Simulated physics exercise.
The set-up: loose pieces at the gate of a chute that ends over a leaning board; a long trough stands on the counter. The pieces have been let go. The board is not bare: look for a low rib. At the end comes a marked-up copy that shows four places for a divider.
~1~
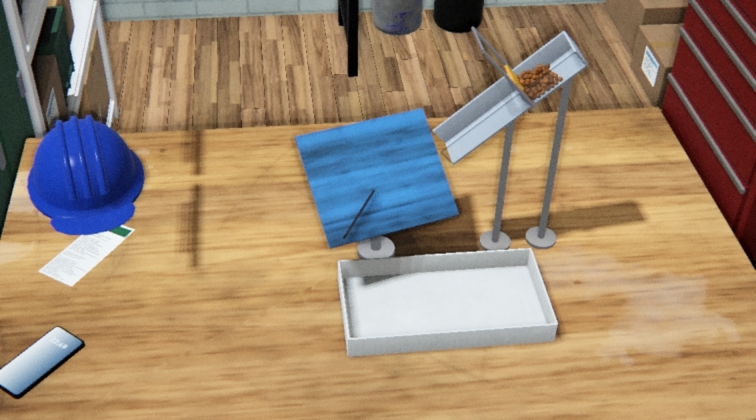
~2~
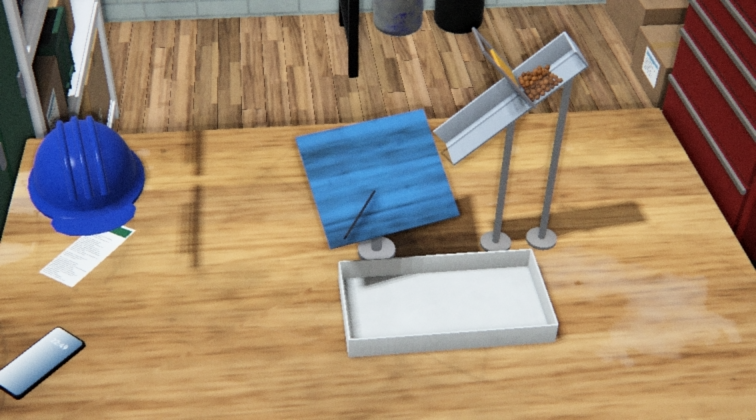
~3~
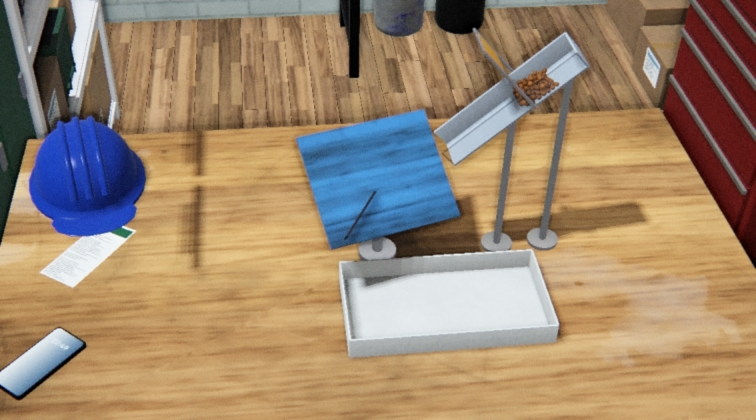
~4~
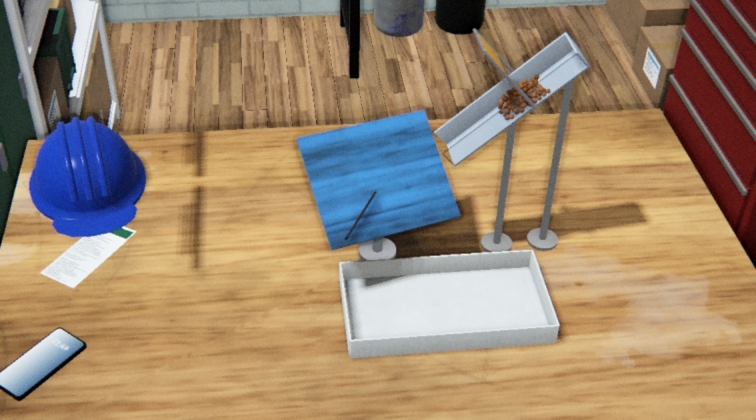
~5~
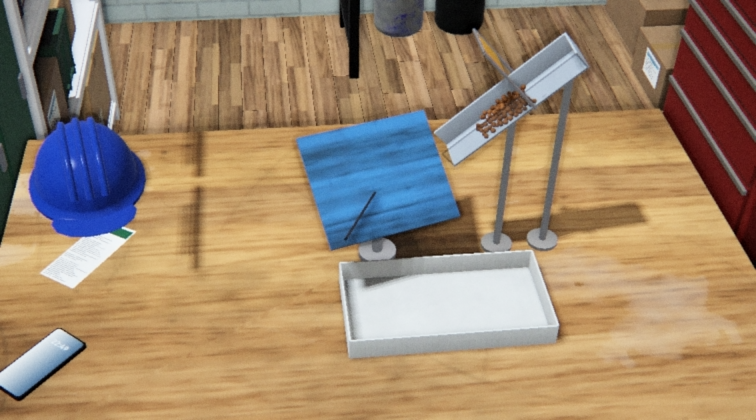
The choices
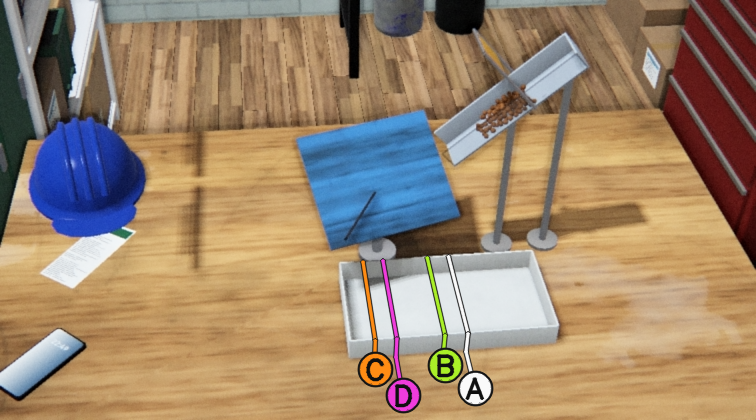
Small brown pieces sat bunched near the top of a tilted grey chute, then slid down it toward the lower end, above a leaning blue board and an empty white tray on a wooden counter.
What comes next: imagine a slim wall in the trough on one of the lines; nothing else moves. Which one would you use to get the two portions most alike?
The answer is line D.
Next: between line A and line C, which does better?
Here it is line C.
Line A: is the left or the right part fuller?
The left side.
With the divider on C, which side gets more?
The right side.
On the marked copy, line A crosses the front rim at (467, 332); line B crosses the front rim at (444, 334); line C crosses the front rim at (375, 339); line D crosses the front rim at (396, 337).
With A, of what is caught, nearly all on the left of the divider, a small part on the right.
With B, of what is caught, most on the left of the divider, a small part on the right.
With C, of what is caught, about a third on the left of the divider, about two thirds on the right.
With D, of what is caught, about half on the left of the divider, about half on the right.
